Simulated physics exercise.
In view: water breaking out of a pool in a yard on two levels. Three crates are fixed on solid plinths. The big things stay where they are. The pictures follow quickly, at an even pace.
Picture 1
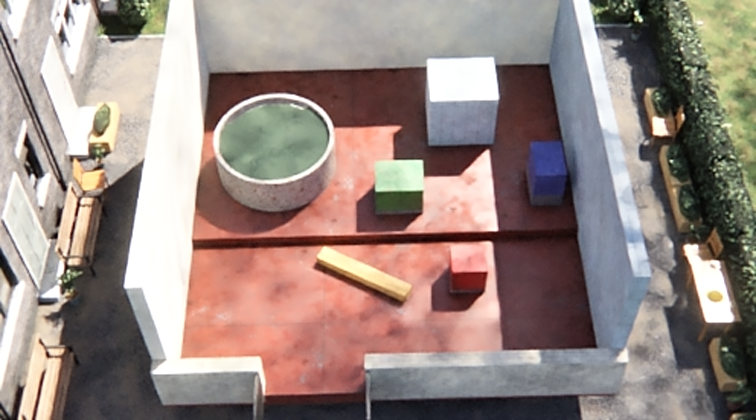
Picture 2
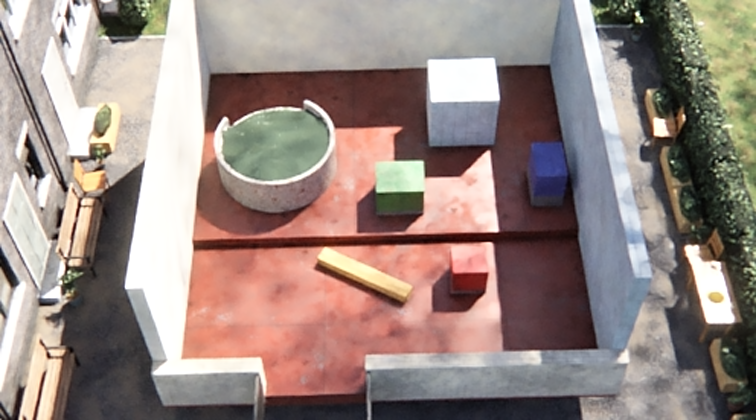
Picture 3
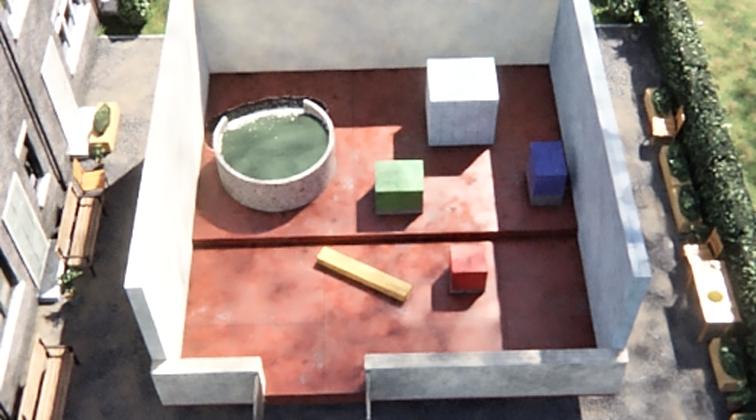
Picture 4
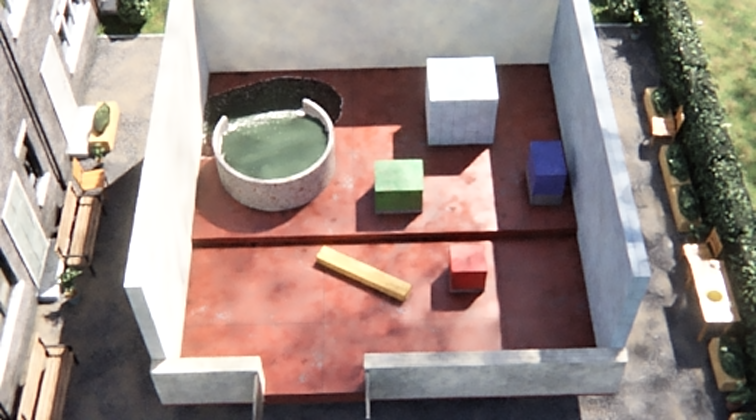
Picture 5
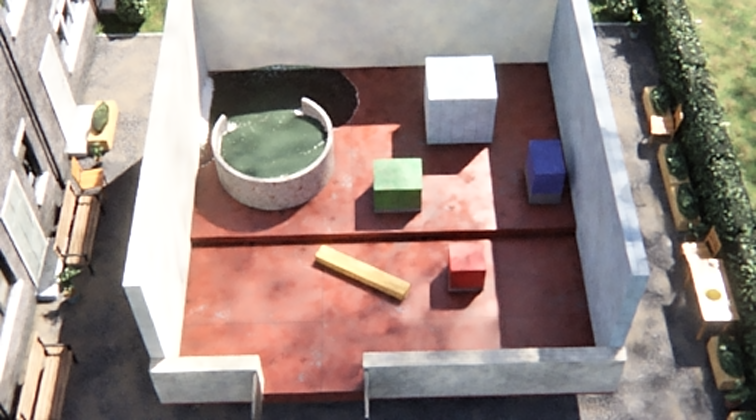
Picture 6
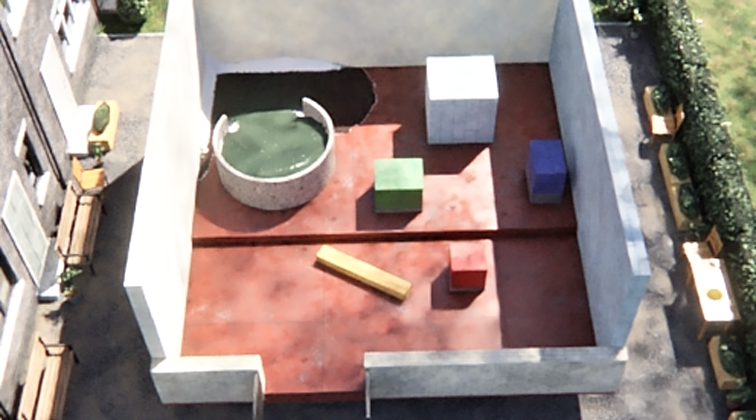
Dark green water breaks out through a gap in the far side of a round, pale stone tank at the left of a walled, red-floored yard, seen from high above by a still camera. A white block, a green block, a blue block and, on the lower level, a red block and yellow beam stay put. The water spreads behind the tank, then rightward along the back wall.
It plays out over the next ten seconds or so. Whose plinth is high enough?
One by one: The blue crate escapes dry; the red crate is wetted; the green crate is wetted.
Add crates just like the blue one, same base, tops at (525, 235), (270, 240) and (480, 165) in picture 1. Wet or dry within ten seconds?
In that order: Is spared, stays dry, is safe.
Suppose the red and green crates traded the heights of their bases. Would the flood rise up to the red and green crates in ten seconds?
My reading: The red one takes water, the green one is topped.
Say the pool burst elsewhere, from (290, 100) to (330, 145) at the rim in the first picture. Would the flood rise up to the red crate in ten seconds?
My reading: Red is topped.
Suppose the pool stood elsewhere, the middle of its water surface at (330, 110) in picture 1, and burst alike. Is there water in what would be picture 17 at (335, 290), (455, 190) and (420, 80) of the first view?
One after the other: No water, free of water, under water.
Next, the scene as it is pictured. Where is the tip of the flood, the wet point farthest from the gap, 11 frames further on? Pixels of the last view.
I would point to (509, 67).
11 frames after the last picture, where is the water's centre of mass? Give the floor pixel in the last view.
Roughly at (278, 121).
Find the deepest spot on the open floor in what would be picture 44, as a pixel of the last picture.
Around (543, 164).
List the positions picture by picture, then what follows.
The first picture shows still water in the round tank at (274, 140).
In the second picture, water pours out on the round tank's far side and has run to a hidden place.
In the third picture, water pours out on the round tank's far side and has run to (207, 134).
In the fourth picture, the front is at (328, 89), out from the gap on the round tank's far side.
In the fifth picture, water pours out on the round tank's far side and has run to (327, 68).
In the sixth picture, water pours out on the round tank's far side and has run to (355, 67).
A moment on, water covers 15 % of the floor; the blue crate not reached, the red crate not reached, the green crate not reached.
Next, water covers 20 % of the floor; the blue crate not reached, the red crate not reached, the green crate not reached.
Then, water covers 40 % of the floor; the blue crate not reached, the red crate not reached, the green crate water round its plinth.
Later, water covers 70 % of the floor; the blue crate water round its plinth, the red crate water round its plinth, the green crate water round its plinth.
In the end, water covers 90 % of the floor; the blue crate stayed above the water, the red crate was topped, the green crate was topped.
